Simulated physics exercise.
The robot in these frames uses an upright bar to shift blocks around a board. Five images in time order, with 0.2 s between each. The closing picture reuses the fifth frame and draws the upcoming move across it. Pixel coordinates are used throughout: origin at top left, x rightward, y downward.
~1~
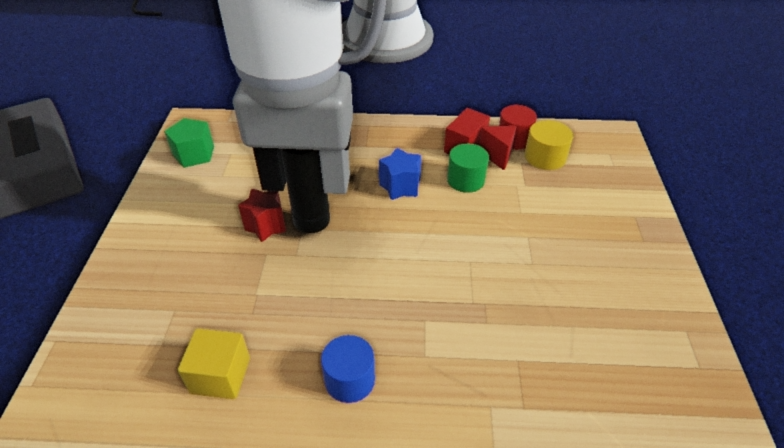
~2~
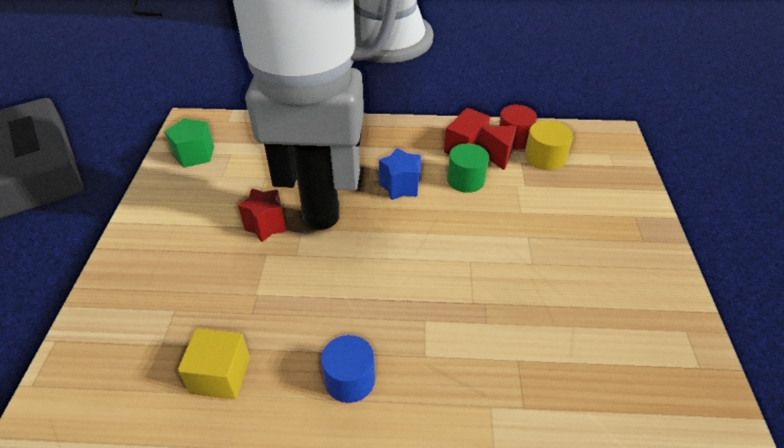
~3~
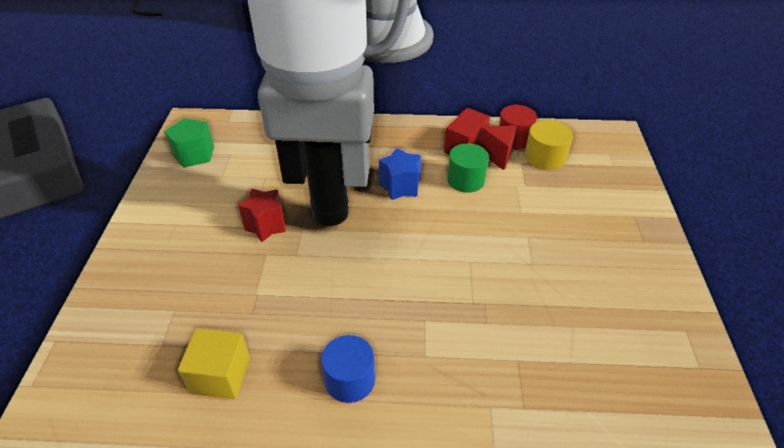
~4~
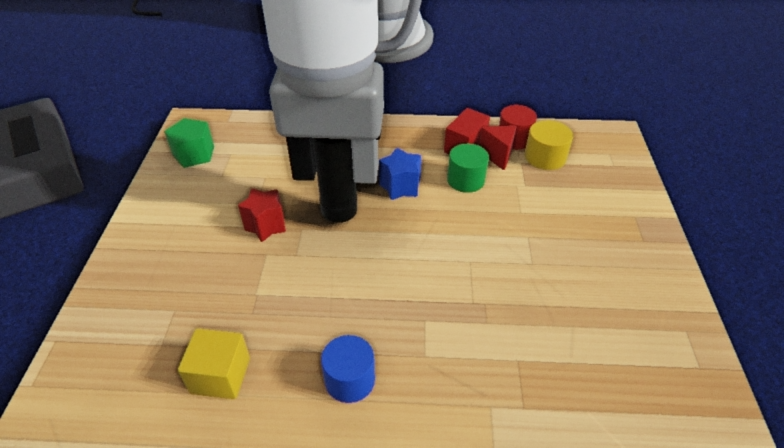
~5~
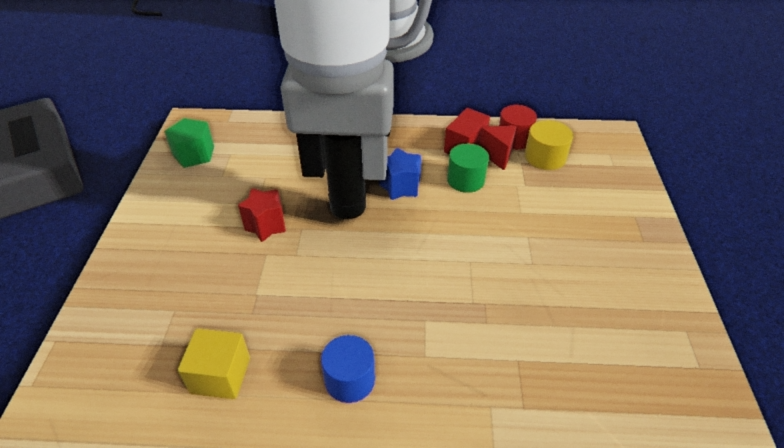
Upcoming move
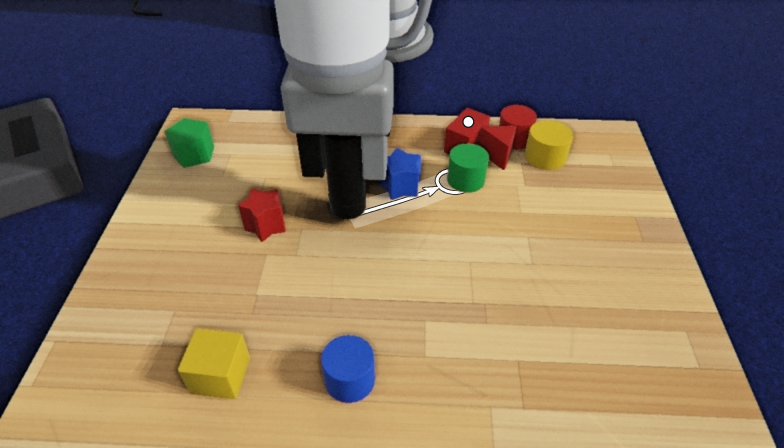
A robot arm with a black upright bar slides slowly rightward over a light wooden board, seen from above at an angle against a dark blue surface. Red and blue star-shaped blocks flank the bar, with a green block far left, red, green and yellow blocks grouped upper right, and a yellow cube and blue cylinder near the front. The bar draws close to the blue star, while the camera stays still.
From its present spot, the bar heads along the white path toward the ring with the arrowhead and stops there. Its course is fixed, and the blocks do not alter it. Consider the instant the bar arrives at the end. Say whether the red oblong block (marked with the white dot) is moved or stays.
Here the red oblong block stays on its spot.
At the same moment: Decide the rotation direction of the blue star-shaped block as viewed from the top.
It ends up turned anticlockwise.
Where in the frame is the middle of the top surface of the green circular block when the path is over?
Final place: (490, 149).
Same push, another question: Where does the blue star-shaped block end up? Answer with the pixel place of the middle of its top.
It sits at (422, 144).
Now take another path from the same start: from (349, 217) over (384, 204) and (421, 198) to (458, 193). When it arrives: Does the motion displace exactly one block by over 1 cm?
Final answer: No.
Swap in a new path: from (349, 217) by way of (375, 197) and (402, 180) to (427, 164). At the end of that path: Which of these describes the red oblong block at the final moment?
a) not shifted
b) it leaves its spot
I choose b.
The drawn path runs from (349, 217) by way of (386, 205) and (421, 194) to (454, 181); the dot is on the red oblong block.
The first path, step by step. One third of the way, bar at (386, 197); blue star-shaped block at (405, 158).
Two thirds of the way, bar at (422, 185); blue star-shaped block at (417, 148), turned 70° anticlockwise.
At the end, bar at (455, 173); blue star-shaped block at (422, 144), turned 100° anticlockwise; red oblong block not moved; green circular block at (490, 149).
